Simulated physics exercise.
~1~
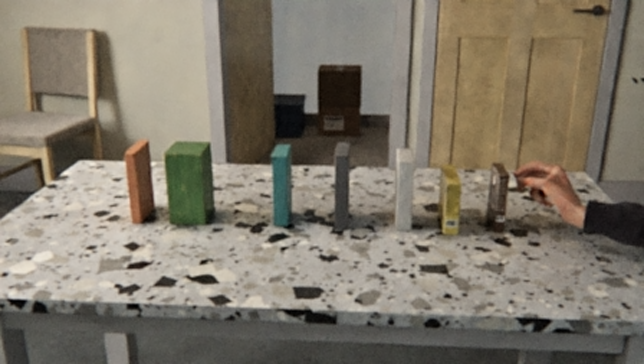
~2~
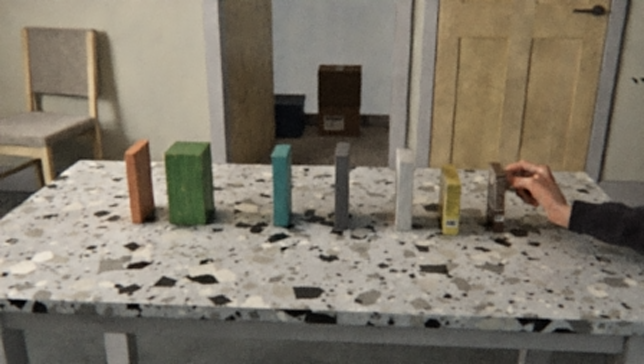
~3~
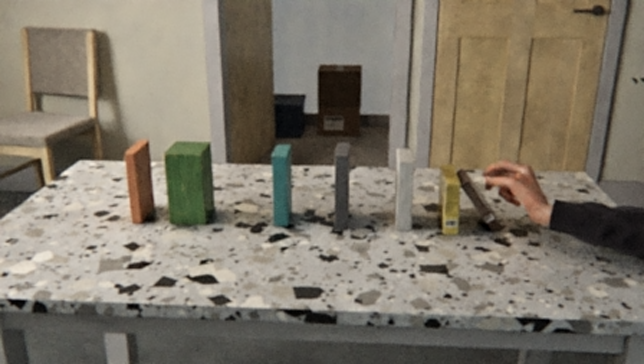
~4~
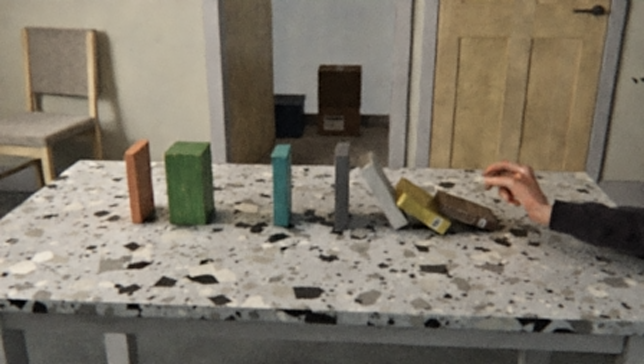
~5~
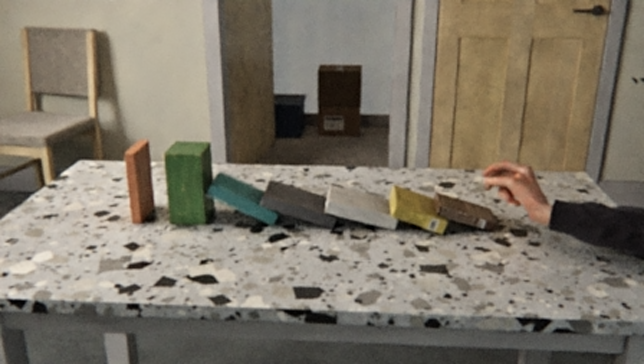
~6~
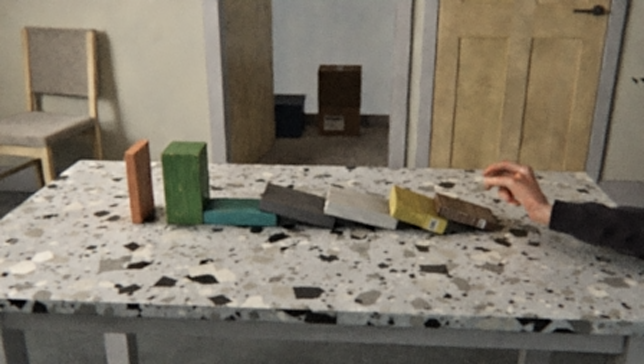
On a speckled table, a hand tips blocks leftward; five fall, green and orange stay standing.
